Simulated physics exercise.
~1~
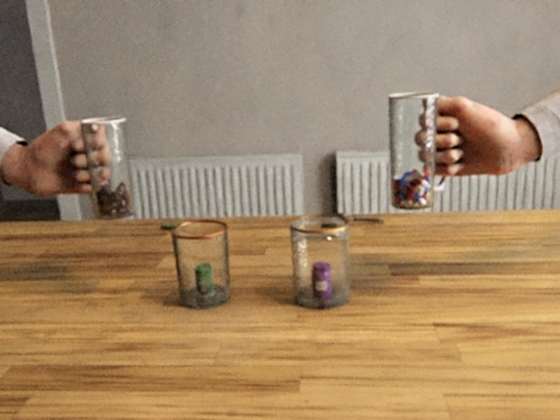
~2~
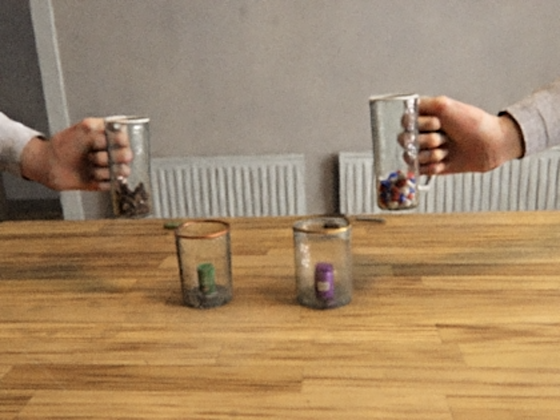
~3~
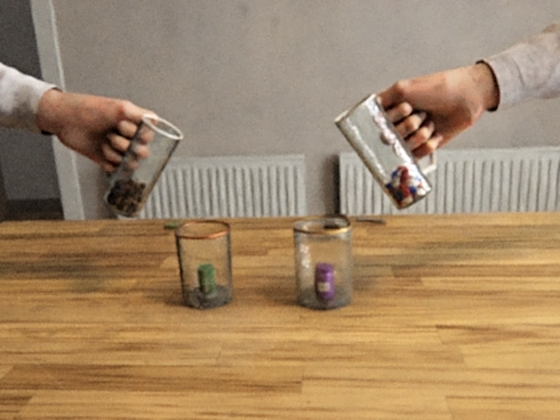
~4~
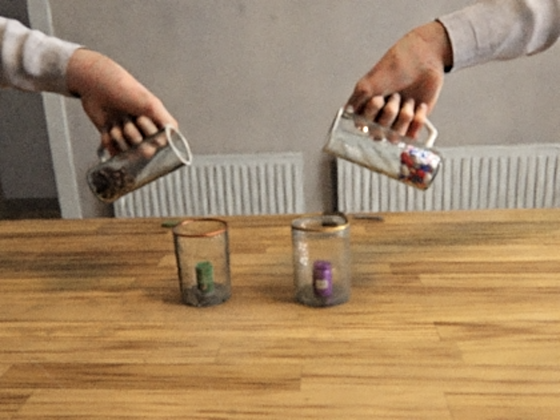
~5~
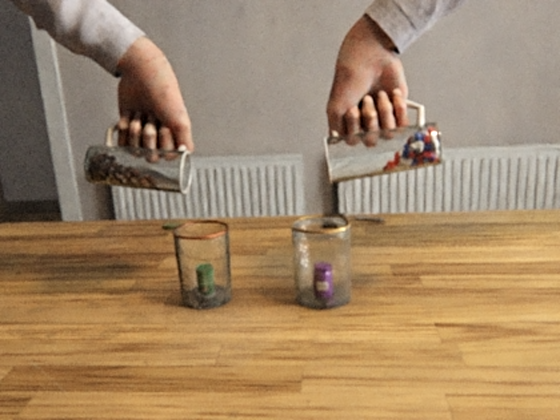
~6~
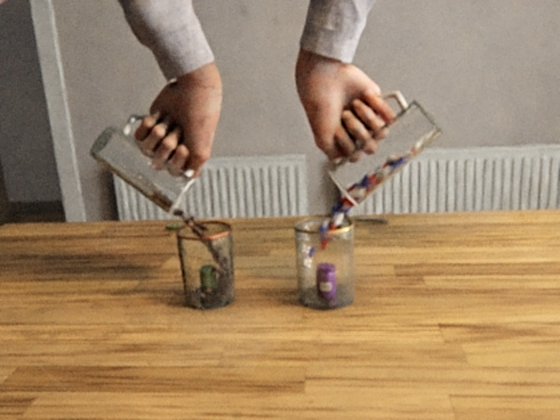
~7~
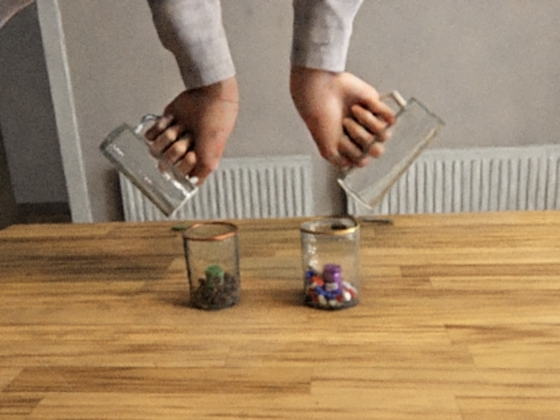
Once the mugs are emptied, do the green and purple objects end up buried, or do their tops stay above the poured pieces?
Both stay showing. The green object on the left and the purple one on the right each keep their tops above the poured pieces.
Over a wooden table, two hands tipping mugs of small pieces into glasses, the green and purple objects inside still poking out.
